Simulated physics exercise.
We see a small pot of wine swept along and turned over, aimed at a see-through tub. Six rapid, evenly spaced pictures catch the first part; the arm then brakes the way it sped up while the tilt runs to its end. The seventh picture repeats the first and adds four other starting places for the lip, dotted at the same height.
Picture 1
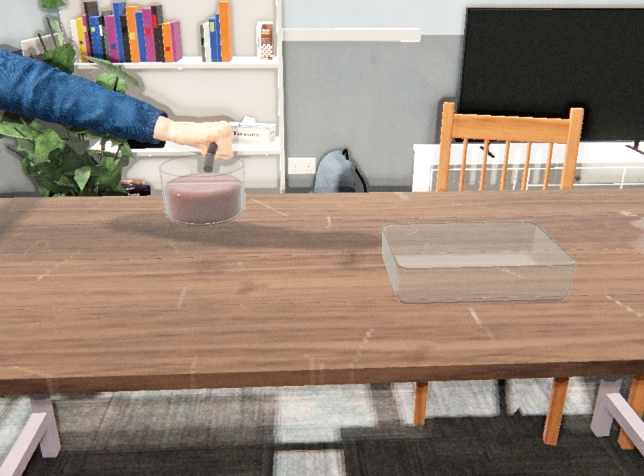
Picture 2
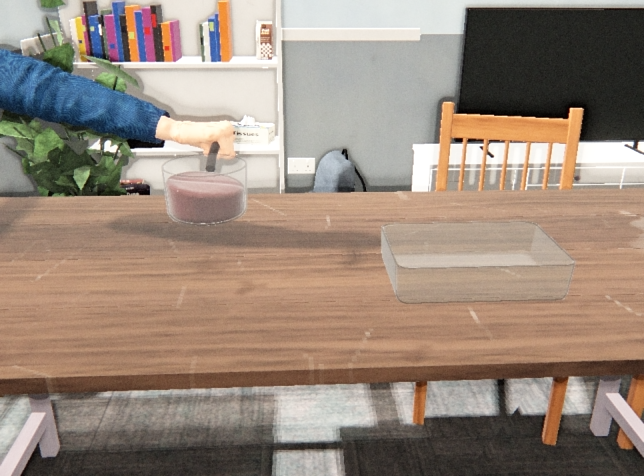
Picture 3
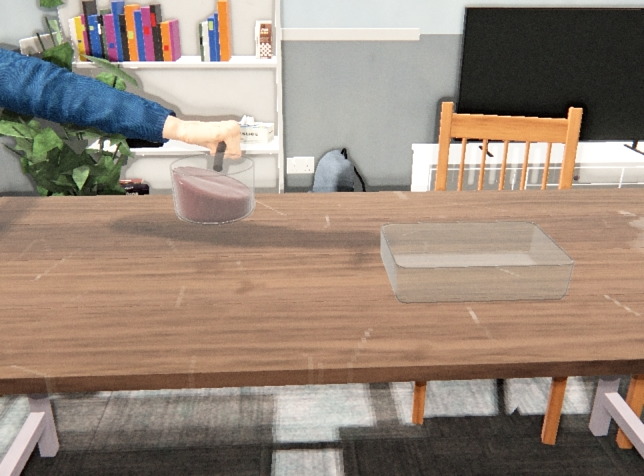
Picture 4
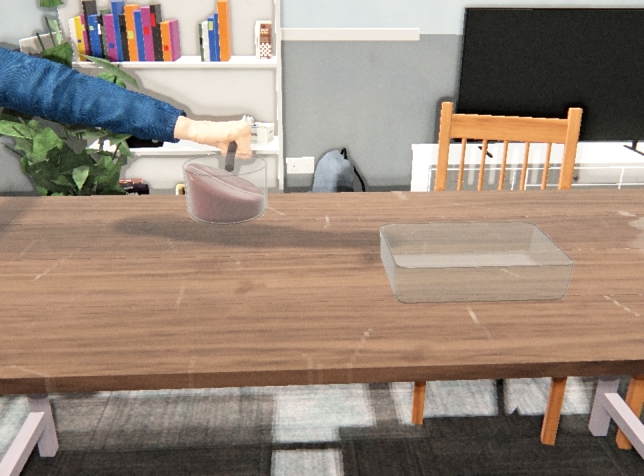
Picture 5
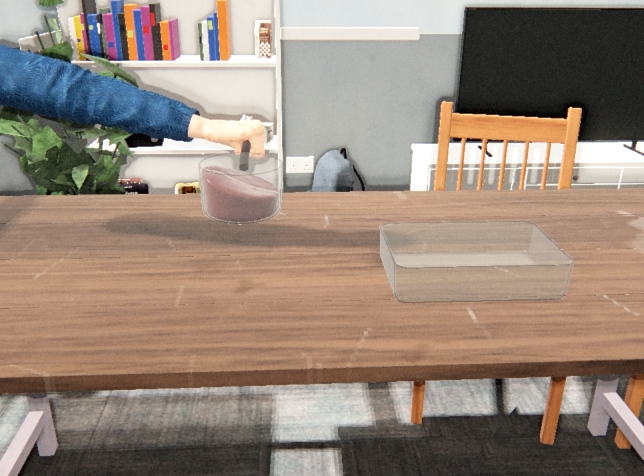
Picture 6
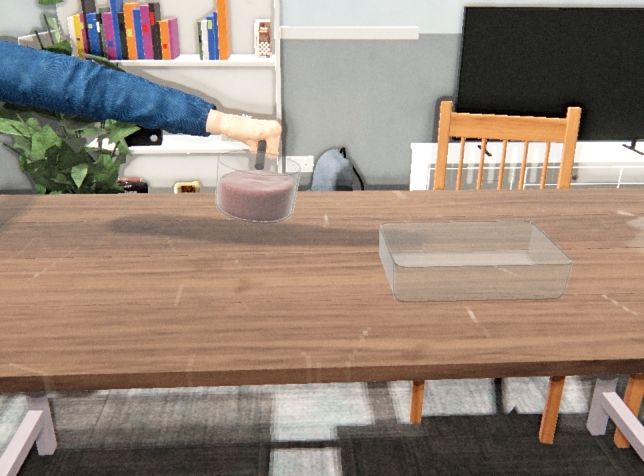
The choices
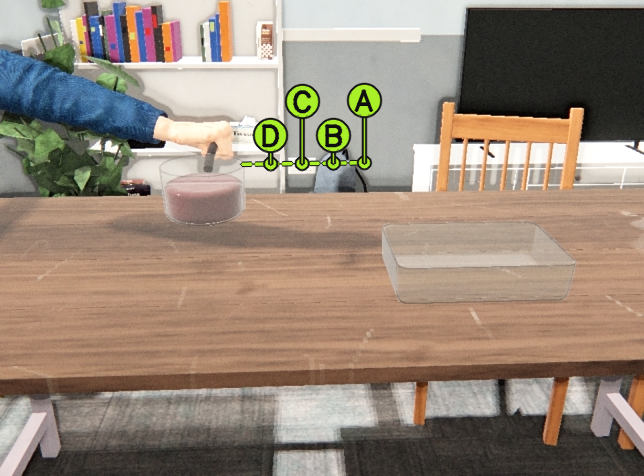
An arm in a blue sleeve reaches in from the left over a brown wooden table, seen from the front and slightly above in a room with bookshelves, a plant, a chair and a dark screen. Its hand grips a small clear pot of dull pink liquid, left of an empty see-through tub. The hand carries the pot a short way right, the liquid sloshing and slanting inside, while the view stays practically still.
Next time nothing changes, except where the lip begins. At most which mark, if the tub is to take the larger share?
C.
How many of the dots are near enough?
Three of the four.
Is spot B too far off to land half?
No, not at all.
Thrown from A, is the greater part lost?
No, that is safe.
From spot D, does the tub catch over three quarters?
No, it does not.
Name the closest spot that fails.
It is D.
In lime, A at (364, 162); B at (333, 163); C at (302, 163); D at (270, 163).
With A, about 86 % lands in the tub, 2 % falls short and 12 % goes beside or beyond.
With B, about 88 % lands in the tub, 2 % falls short and 10 % goes beside or beyond.
With C, about 63 % lands in the tub, 30 % falls short and 7 % goes beside or beyond.
With D, about 33 % lands in the tub, 64 % falls short and 3 % goes beside or beyond.
